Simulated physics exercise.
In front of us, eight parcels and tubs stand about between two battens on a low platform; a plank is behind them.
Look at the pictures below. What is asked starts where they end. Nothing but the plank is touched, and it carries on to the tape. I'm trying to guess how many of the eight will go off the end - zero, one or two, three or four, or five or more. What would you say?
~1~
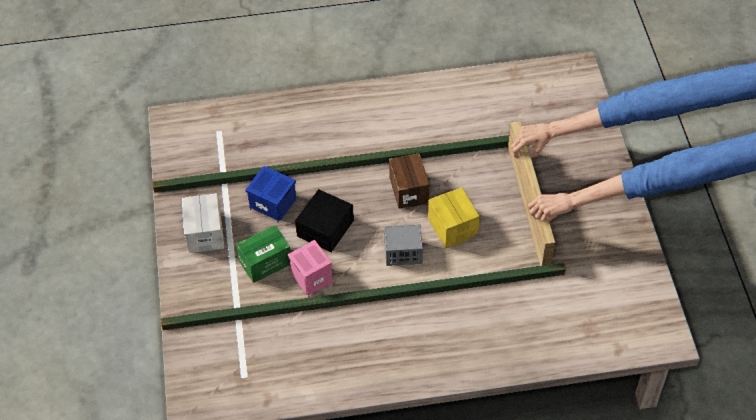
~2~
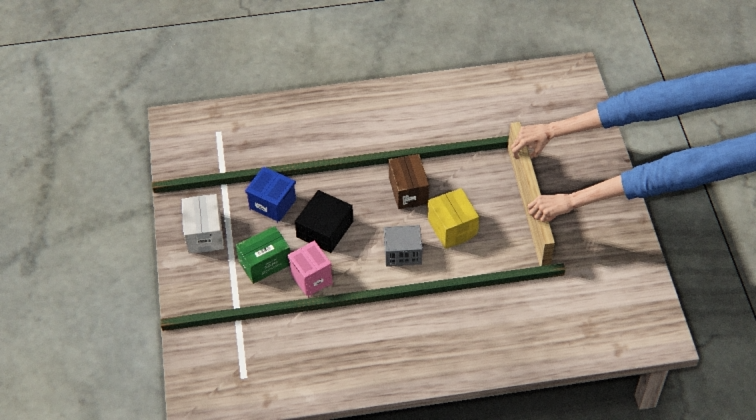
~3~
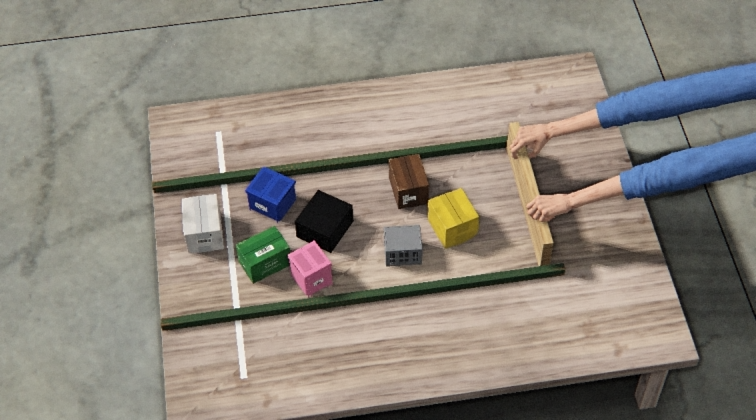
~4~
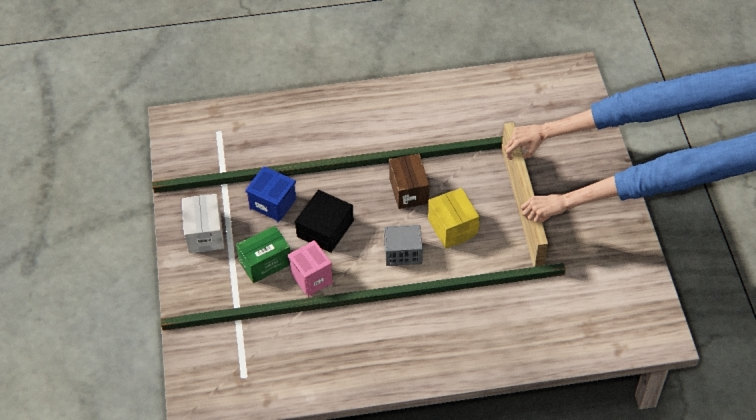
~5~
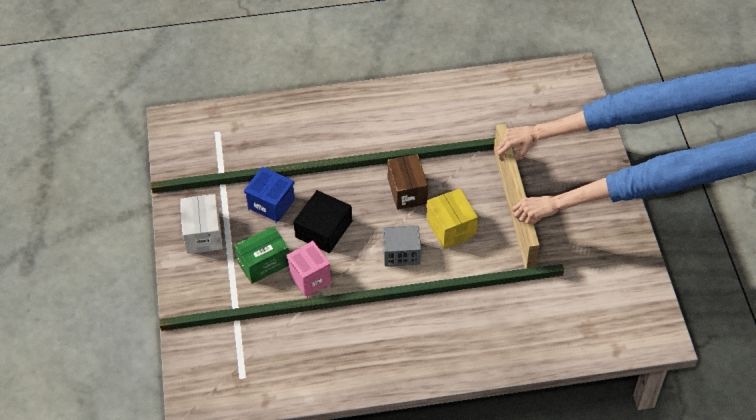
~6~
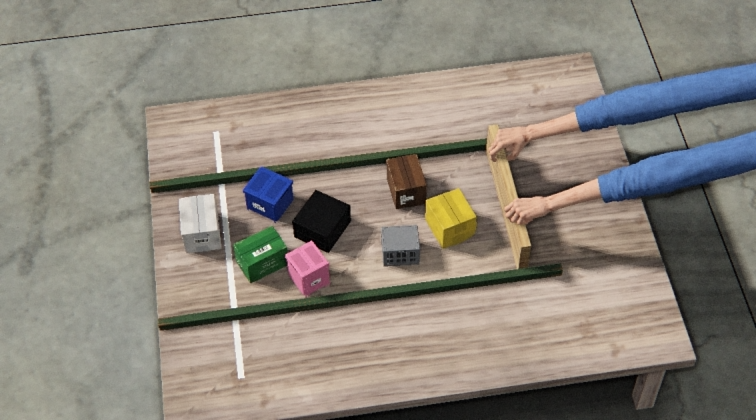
Looks to me like the count going over is a one or a two.
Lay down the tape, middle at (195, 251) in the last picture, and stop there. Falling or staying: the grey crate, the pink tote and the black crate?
Grey crate stays put, pink tote goes down, black crate goes down.
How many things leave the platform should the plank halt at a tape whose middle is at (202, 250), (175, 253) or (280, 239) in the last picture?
In order: 4, 5 and 0.
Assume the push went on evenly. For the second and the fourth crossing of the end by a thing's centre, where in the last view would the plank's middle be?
I'd say close to (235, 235), then close to (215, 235).
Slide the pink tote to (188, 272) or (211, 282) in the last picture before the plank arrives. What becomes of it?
At the first spot it tips off, and at the second it tips off.
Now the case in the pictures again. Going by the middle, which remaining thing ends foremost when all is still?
The green parcel.
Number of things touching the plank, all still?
That makes 3.
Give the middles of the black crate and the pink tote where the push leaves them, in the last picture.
Black crate at (167, 235), pink tote at (185, 291).
Soon after, none off yet; white parcel at rest near (200, 224); green parcel at rest near (261, 255); blue tote at rest near (269, 195).
After that, none off yet; white parcel at rest near (200, 224); green parcel moving near (259, 257); blue tote displaced a little near (260, 194).
And then, none off yet; white parcel displaced about its own width near (168, 230); green parcel displaced about its own width near (207, 269); blue tote displaced well along near (195, 198).
In the end, the number that fall off is one or two; gone, blue tote and white parcel.
